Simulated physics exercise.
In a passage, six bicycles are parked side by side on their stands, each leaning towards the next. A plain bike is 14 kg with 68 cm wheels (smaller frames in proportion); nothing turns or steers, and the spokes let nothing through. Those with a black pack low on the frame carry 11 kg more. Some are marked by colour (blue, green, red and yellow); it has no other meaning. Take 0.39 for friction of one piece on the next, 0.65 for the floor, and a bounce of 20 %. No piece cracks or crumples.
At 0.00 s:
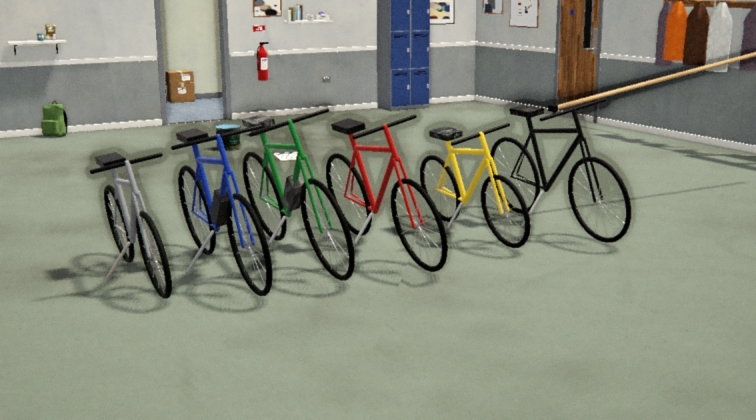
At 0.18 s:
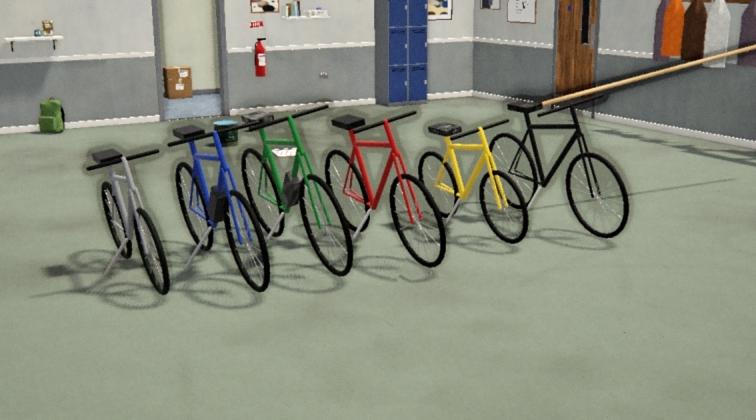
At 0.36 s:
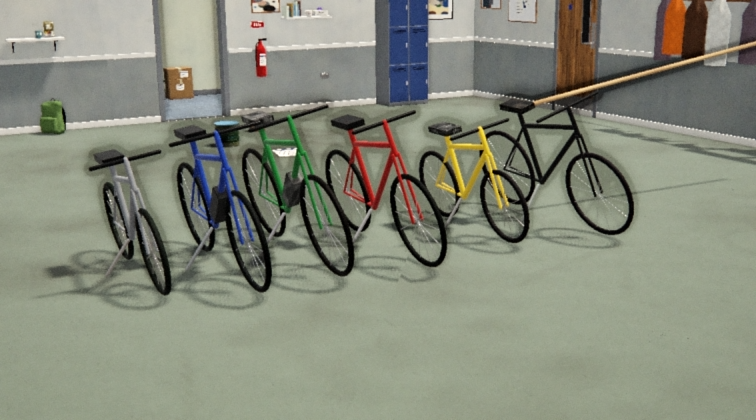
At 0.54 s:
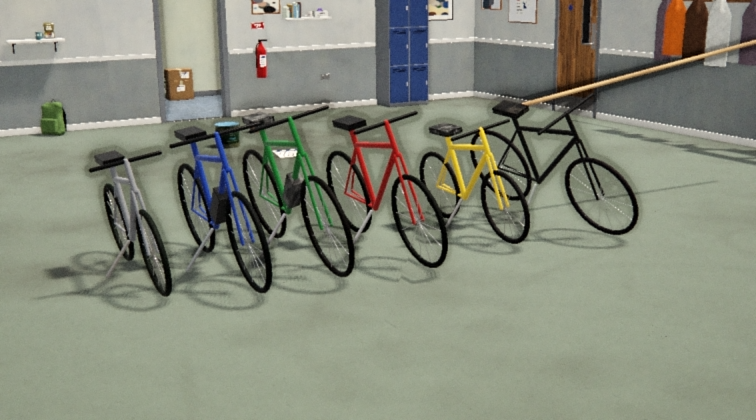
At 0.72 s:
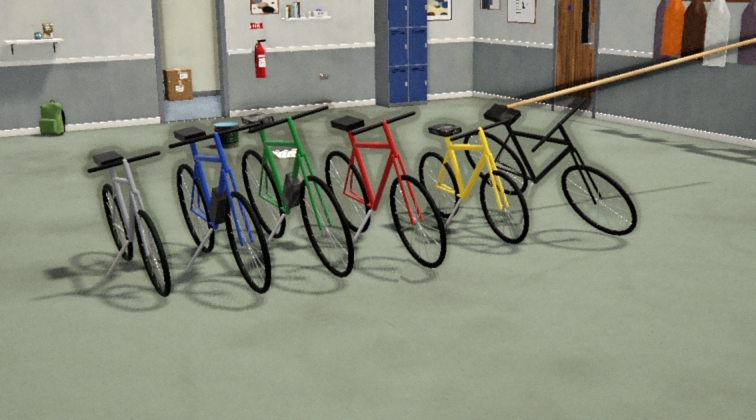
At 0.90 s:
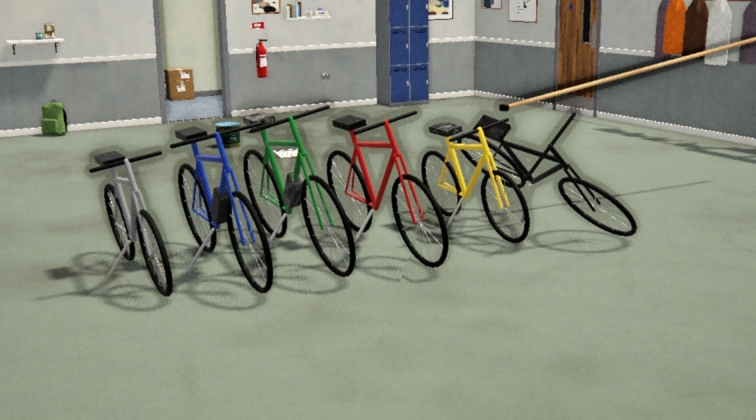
The clip opens on six bicycles parked side by side on a grey-green floor, with a long wooden pole reaching in from the right to the black one. The pole pushes the black bicycle, which tilts steadily leftward toward the yellow one, leaning steeply by the end while the others barely move.
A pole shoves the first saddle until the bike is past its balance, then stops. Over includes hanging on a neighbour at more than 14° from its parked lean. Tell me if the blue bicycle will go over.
That bicycle goes over.
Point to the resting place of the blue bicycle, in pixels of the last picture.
Near (96, 251).
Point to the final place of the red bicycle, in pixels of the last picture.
At about (247, 239).
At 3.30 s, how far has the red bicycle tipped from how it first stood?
Roughly 60°.
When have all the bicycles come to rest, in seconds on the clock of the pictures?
At about 4.5 s.
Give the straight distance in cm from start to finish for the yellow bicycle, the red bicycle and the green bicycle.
About: Yellow 50, red 110, green 80.
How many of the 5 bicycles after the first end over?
It comes to 5.
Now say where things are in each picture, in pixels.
In the first frame (places mark the middle of the side facing us), pole end (556, 109) 15 cm from the first bicycle; blue bicycle (261, 227); yellow bicycle (439, 190); green bicycle (342, 211); the rest undisturbed.
The second frame shows pole end 15 mm from the first bicycle; blue bicycle (258, 223).
The third frame shows pole end pushing; blue bicycle (260, 223); the rest undisturbed.
The fourth frame shows pole end pushing; blue bicycle (260, 224); the rest undisturbed.
The fifth frame shows pole end stopped; blue bicycle (259, 224); the rest undisturbed.
The sixth frame shows pole end (507, 108) stopped; blue bicycle (261, 224); yellow bicycle (439, 186); red bicycle (343, 193); the rest undisturbed.
After 1.36 s, 1 of the 5 other bicycles over; blue bicycle unmoved; yellow bicycle leaning 47°.
After 2.50 s, 3 of the 5 other bicycles over; blue bicycle leaning 7°; yellow bicycle lying flat.
After 3.30 s, 5 of the 5 other bicycles over; blue bicycle leaning 52°; yellow bicycle lying flat.
After 3.84 s, 5 of the 5 other bicycles over; blue bicycle leaning 74°; yellow bicycle lying flat.
At rest (4.8 s), 5 of the 5 other bicycles over; blue bicycle leaning 73°; yellow bicycle lying flat; red bicycle leaning 65°. Not one is left standing. As the last picture would show them, middles, blue bicycle near (96, 251), yellow bicycle near (424, 211).
